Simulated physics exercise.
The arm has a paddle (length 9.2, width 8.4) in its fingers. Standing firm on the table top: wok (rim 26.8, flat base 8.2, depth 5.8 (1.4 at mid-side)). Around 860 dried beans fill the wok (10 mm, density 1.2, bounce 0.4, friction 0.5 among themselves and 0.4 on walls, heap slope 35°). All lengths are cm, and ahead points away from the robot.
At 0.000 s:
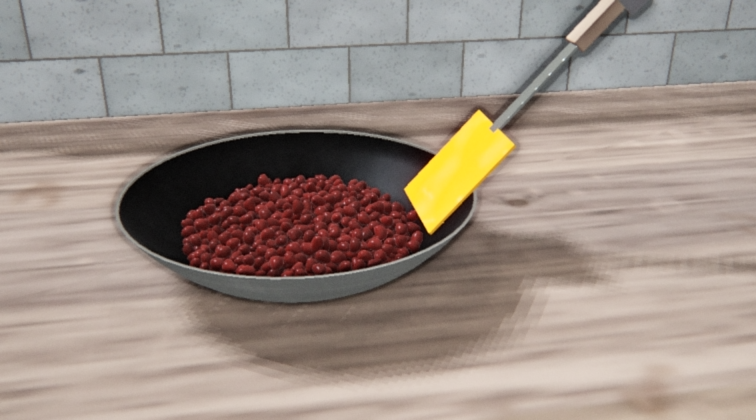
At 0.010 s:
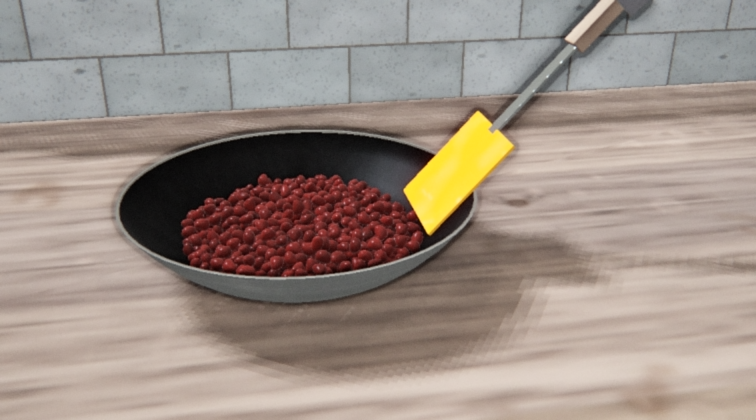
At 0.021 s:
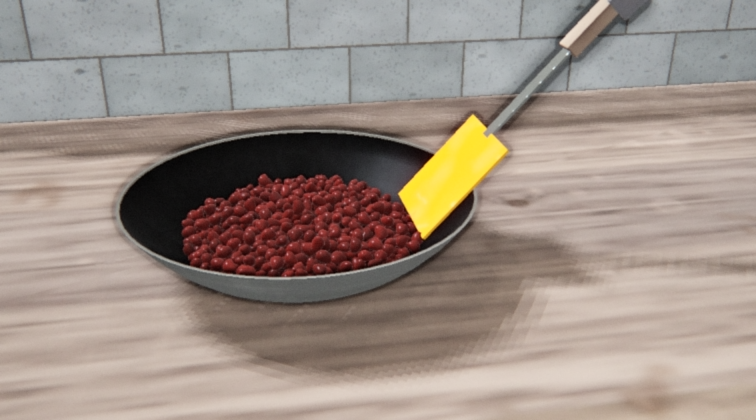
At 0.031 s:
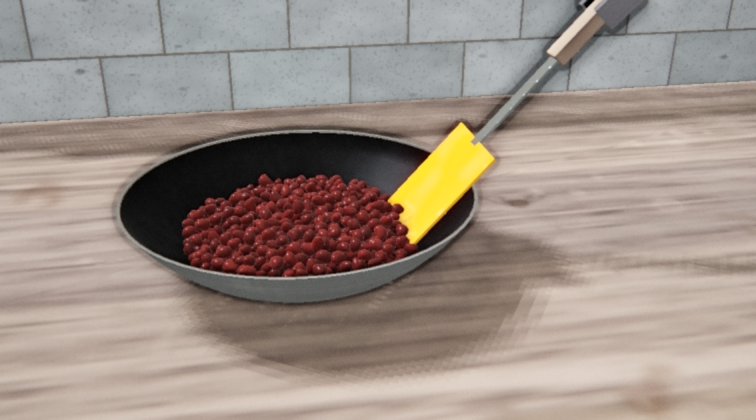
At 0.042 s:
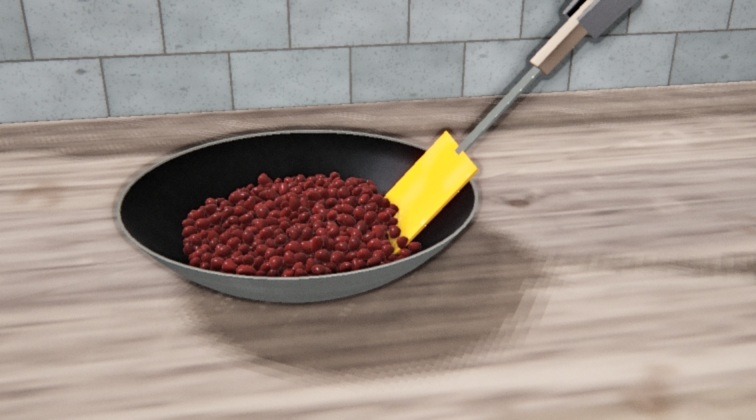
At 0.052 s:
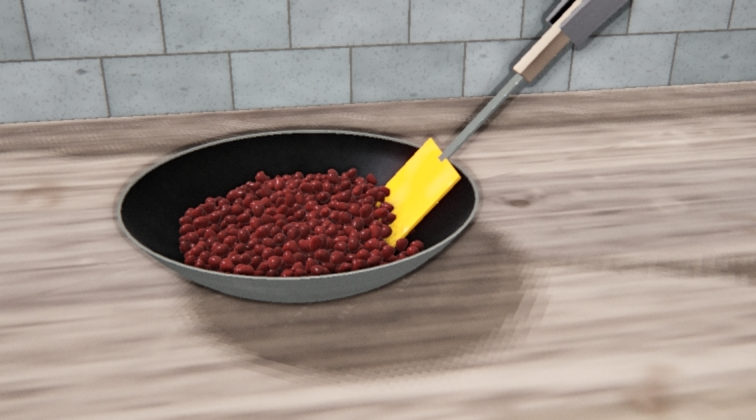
Yellow paddle held by a gripper sliding down and left into a dark wok, nudging the heap of red beans slightly leftward.
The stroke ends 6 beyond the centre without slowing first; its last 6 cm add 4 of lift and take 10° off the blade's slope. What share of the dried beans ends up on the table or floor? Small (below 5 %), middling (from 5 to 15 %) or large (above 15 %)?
A large share, above 15 %, ends on the table or floor.
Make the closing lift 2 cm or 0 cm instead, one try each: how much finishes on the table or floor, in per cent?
Some 30 and 20 per cent.
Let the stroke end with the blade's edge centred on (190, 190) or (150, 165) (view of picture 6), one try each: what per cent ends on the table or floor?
About 40 and 50 per cent.
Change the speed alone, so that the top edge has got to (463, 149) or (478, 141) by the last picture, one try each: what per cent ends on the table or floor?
Some 15 and 0 per cent.
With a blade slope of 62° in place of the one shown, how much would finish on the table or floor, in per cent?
It would be near 30 per cent.
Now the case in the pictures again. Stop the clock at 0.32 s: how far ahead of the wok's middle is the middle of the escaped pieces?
About 22 cm.
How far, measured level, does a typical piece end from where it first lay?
About 5 cm.
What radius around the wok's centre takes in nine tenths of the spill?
Some 50 cm.
After 0.08 s, sloping 47°, highest piece 9 above the table; 859 in the wok.
After 0.10 s, sloping 44°, highest piece 11 above the table; 859 in the wok.
After 0.32 s, sloping 37°, highest piece 14 above the table; 598 in the wok, 89 on the table or floor, 172 on the blade or in flight.
After 1.37 s, sloping 37°, highest piece 6 above the table; 598 in the wok, 261 on the table or floor.
In the end, 598 in the wok, 261 on the table or floor. That is 30 % on the table or floor.
